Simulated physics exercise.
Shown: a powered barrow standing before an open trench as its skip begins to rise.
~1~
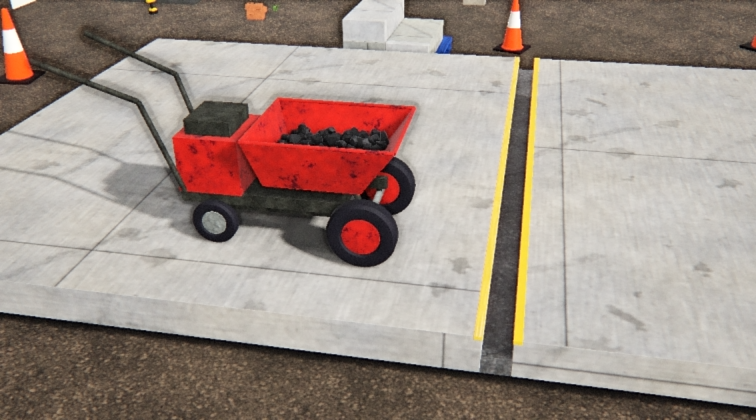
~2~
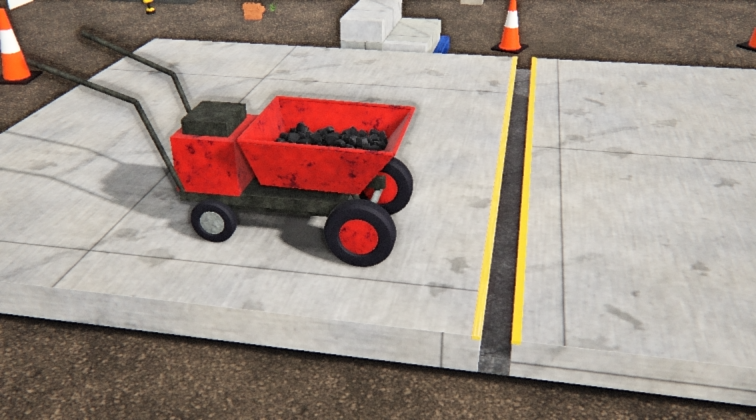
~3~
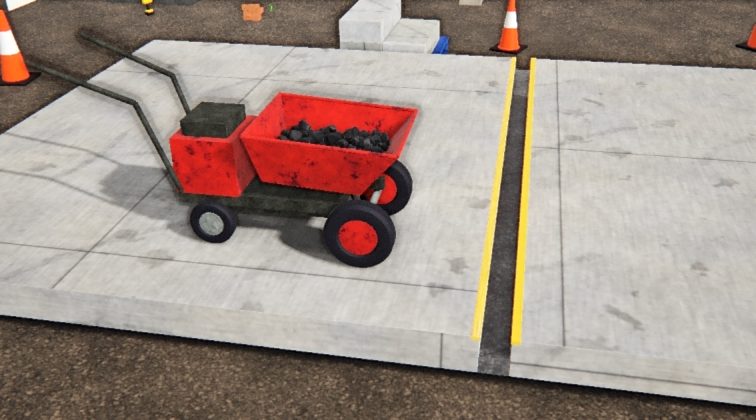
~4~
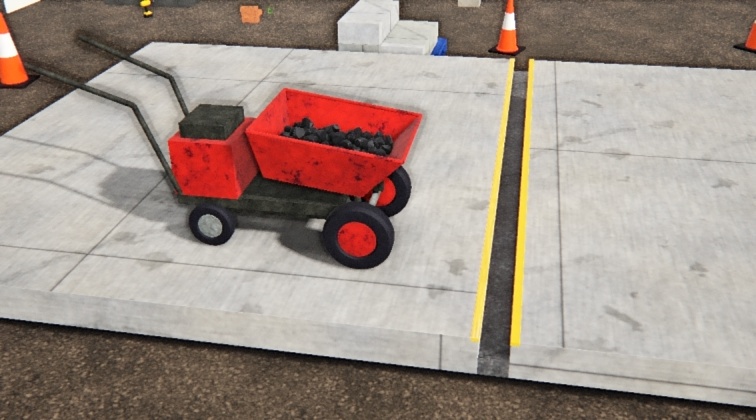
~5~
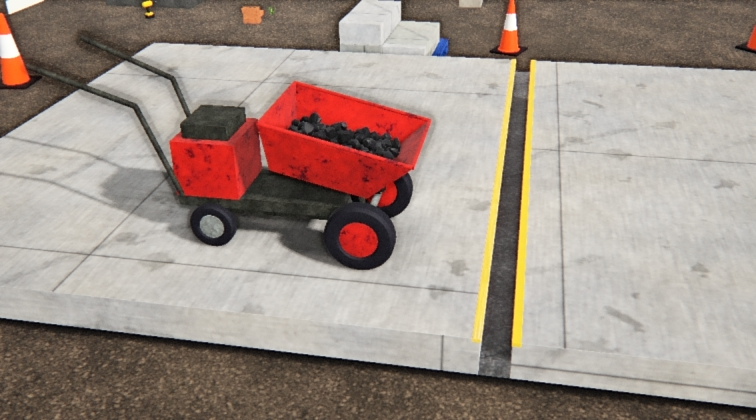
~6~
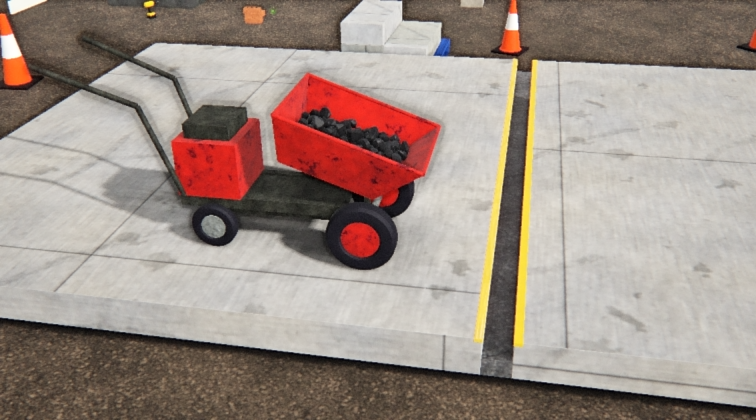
In this clip, a red powered barrow loaded with dark lumps stands on a pale slab, left of a narrow, yellow-edged trench. Its skip, level at first, gradually tilts forward toward the right while the wheels and handles stay in place.
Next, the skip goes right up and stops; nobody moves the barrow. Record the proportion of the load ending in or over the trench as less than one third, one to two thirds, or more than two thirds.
Trench receives a third to two thirds.
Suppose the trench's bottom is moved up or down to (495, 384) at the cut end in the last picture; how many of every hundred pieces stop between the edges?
I'd put it at some 60 in a hundred.
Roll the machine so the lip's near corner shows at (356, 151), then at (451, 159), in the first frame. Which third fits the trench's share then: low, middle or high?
Under a third, then under a third.
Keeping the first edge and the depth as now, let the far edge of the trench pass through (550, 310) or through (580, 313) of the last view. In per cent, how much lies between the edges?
The first try lands around 60 %, the second around 60 %.
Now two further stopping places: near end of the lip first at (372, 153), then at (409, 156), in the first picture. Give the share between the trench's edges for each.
Some 30 in a hundred, then some 60 in a hundred.
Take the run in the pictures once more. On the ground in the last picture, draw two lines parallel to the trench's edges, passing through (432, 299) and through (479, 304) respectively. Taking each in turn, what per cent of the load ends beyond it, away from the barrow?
Near 90 % and 60 %.
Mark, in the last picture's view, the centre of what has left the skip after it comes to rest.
I'd mark it at roughly (499, 248).
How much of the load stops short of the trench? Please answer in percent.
35 %.
Just after the last frame, skip tipped steeply; every one in the skip.
A moment on, skip tipped right over; almost all in the skip; about a tenth short of the trench; just a few in or heaped over the trench.
Further on, skip tipped right over; roughly a third in the skip; roughly a quarter short of the trench; roughly a third in or heaped over the trench; about a tenth beyond it.
When it is over, skip tipped right over; about a tenth in the skip; roughly a third short of the trench; roughly half in or heaped over the trench; about a tenth beyond it.
